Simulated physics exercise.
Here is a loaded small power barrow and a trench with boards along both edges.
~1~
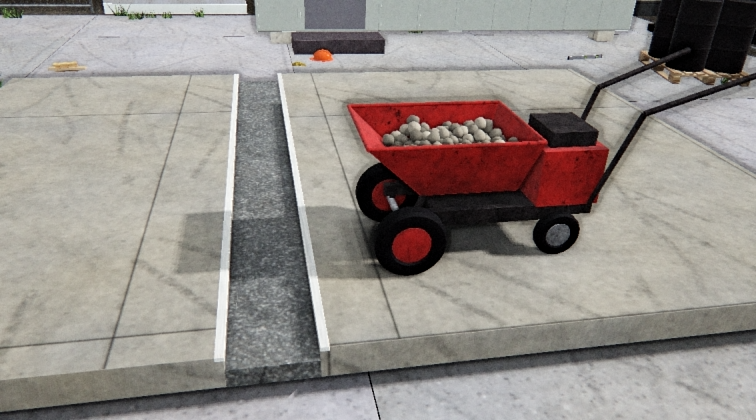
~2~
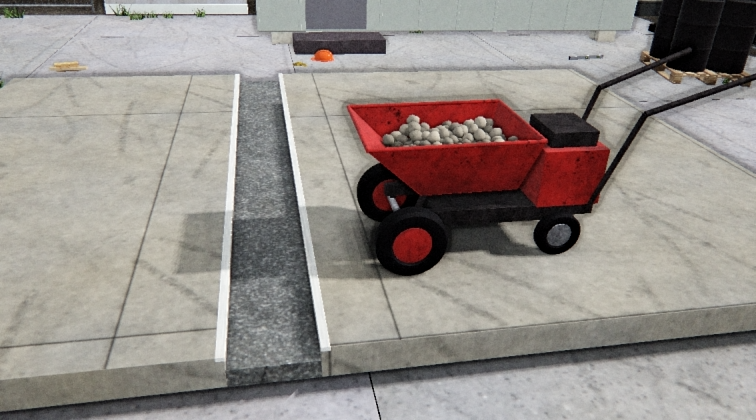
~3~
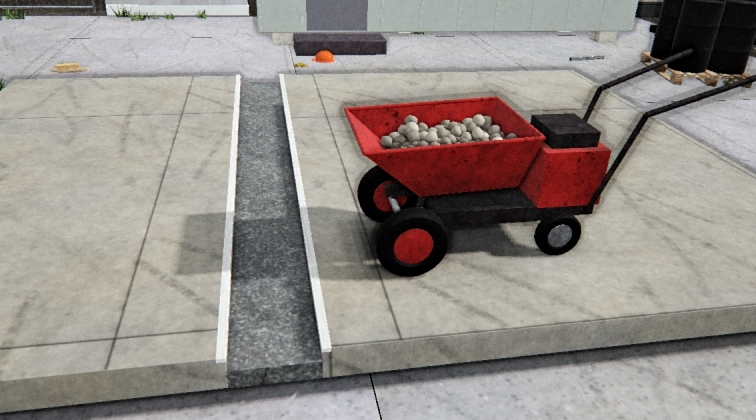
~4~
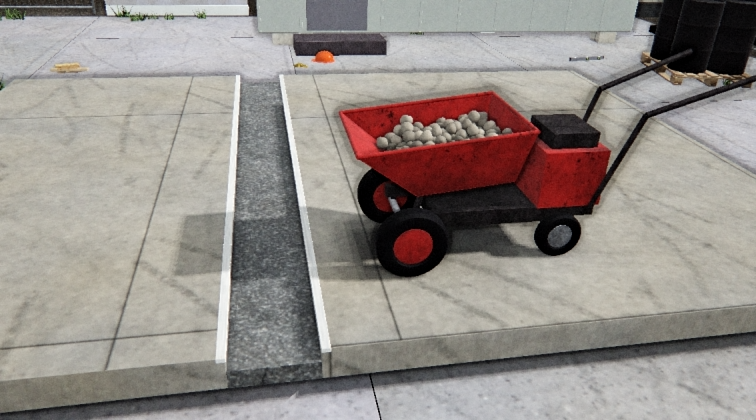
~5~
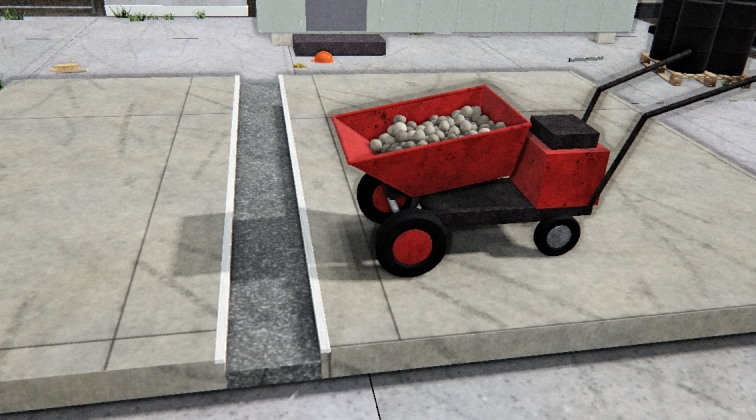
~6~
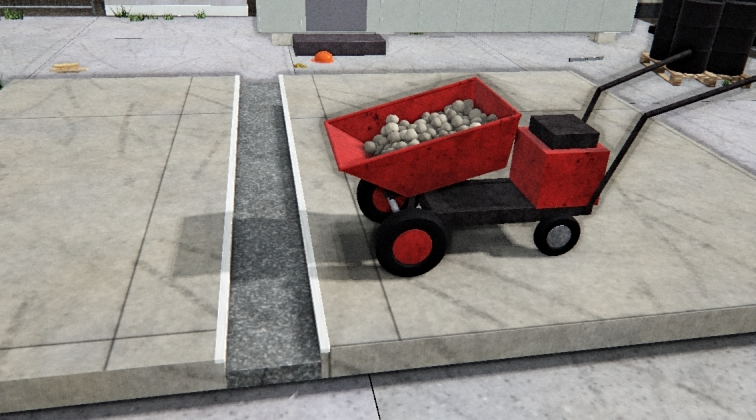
Red power barrow loaded with river pebbles standing beside a shallow board-edged trench, its skip slowly tilting forward to the left.
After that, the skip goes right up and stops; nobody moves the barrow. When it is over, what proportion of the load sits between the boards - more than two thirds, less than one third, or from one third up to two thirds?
The trench gets more than two thirds.
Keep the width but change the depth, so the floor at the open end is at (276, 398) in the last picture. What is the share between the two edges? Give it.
Close to 100 per cent.
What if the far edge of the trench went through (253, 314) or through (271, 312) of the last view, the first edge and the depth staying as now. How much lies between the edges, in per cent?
Near 50 % and 20 %.
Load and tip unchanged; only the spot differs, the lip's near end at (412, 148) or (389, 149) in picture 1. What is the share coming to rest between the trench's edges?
Some 70 in a hundred, then some 80 in a hundred.
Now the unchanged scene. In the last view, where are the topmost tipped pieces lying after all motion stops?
In the last picture, the peak is close to (263, 236).
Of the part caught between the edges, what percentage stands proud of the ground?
My guess is some 40 per cent.
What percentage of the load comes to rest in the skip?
It comes to about 10 percent.
Shortly afterwards, skip tipped steeply; the whole lot in the skip.
Next, skip tipped right over; near half in the skip; near half in or heaped over the trench; only a few beyond it; only a few falling.
Some moments later, skip tipped right over; a little in the skip; the bulk in or heaped over the trench; a little beyond it.
In the end, skip tipped right over; a little in the skip; the bulk in or heaped over the trench; a little beyond it.
